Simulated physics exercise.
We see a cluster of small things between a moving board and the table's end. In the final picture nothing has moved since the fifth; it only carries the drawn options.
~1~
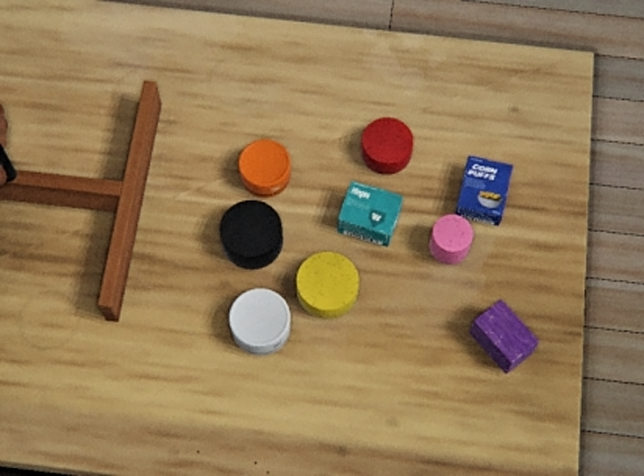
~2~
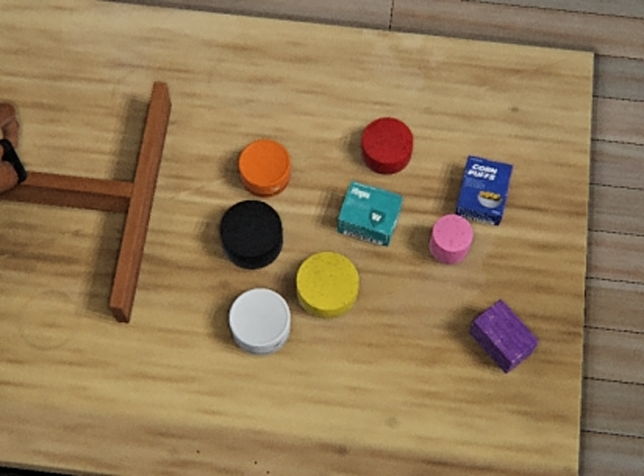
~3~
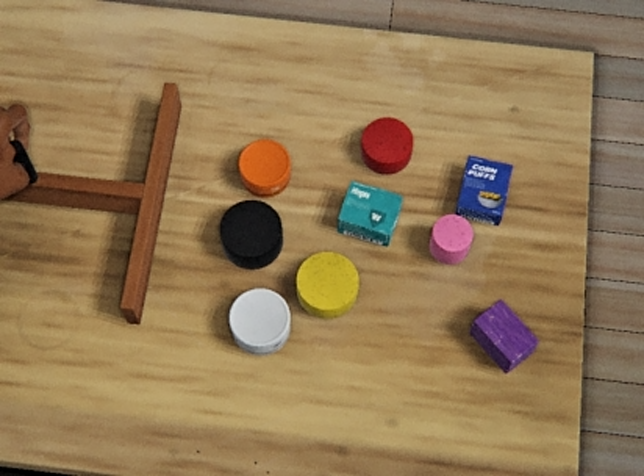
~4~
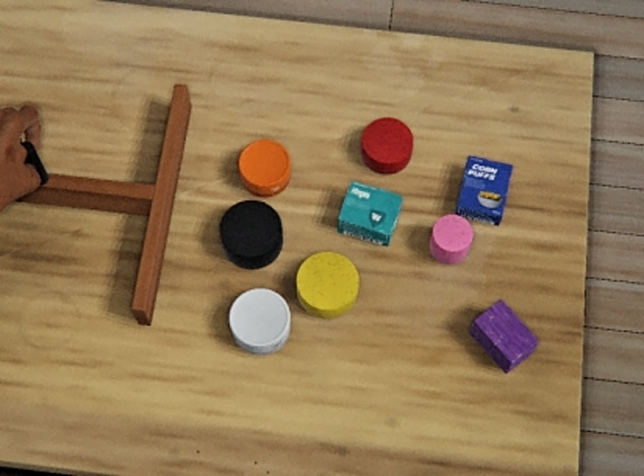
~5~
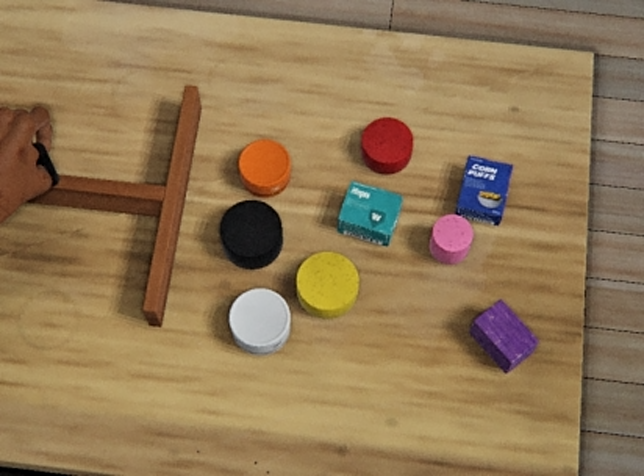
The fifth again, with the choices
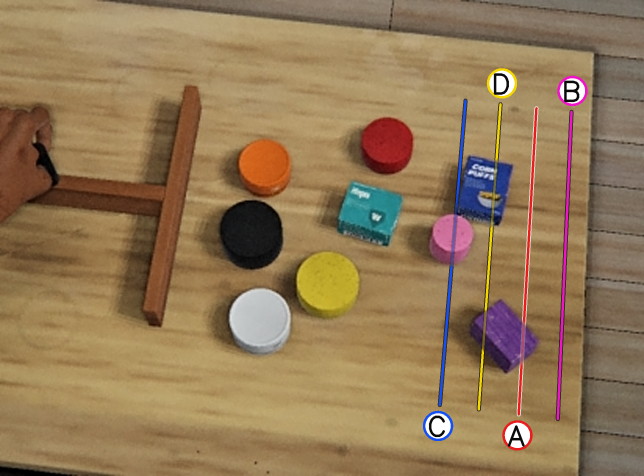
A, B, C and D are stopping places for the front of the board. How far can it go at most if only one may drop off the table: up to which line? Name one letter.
As far as mark D.
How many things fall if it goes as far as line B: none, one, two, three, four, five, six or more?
By then, six or more.
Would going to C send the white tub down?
No.
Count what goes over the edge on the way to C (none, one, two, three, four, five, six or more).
The count is none.
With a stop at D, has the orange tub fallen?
No.
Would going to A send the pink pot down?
Yes.
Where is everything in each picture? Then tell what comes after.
The first picture shows yellow pot (328, 285); orange tub (266, 169); white tub (261, 322).
The second picture shows board (138, 190); purple block (504, 337).
The third picture shows board (149, 191); black pot (251, 235).
The fourth picture shows board (160, 192); red pot (387, 147).
The fifth picture shows board (171, 193); yellow pot (328, 285); orange tub (266, 169); white tub (261, 322).
On the marked copy, A at (528, 253); B at (565, 257); C at (453, 245); D at (490, 249).
Following D. Soon after the start, board (286, 206); white tub (308, 330); orange tub (326, 176).
Later, board (402, 219); blue packet (522, 192); pink pot (483, 266).
In the end, board (490, 229); blue packet (585, 181); pink pot (563, 287); none fallen.
As for the rest, A drops three; B drops seven; C is within the limit but short.
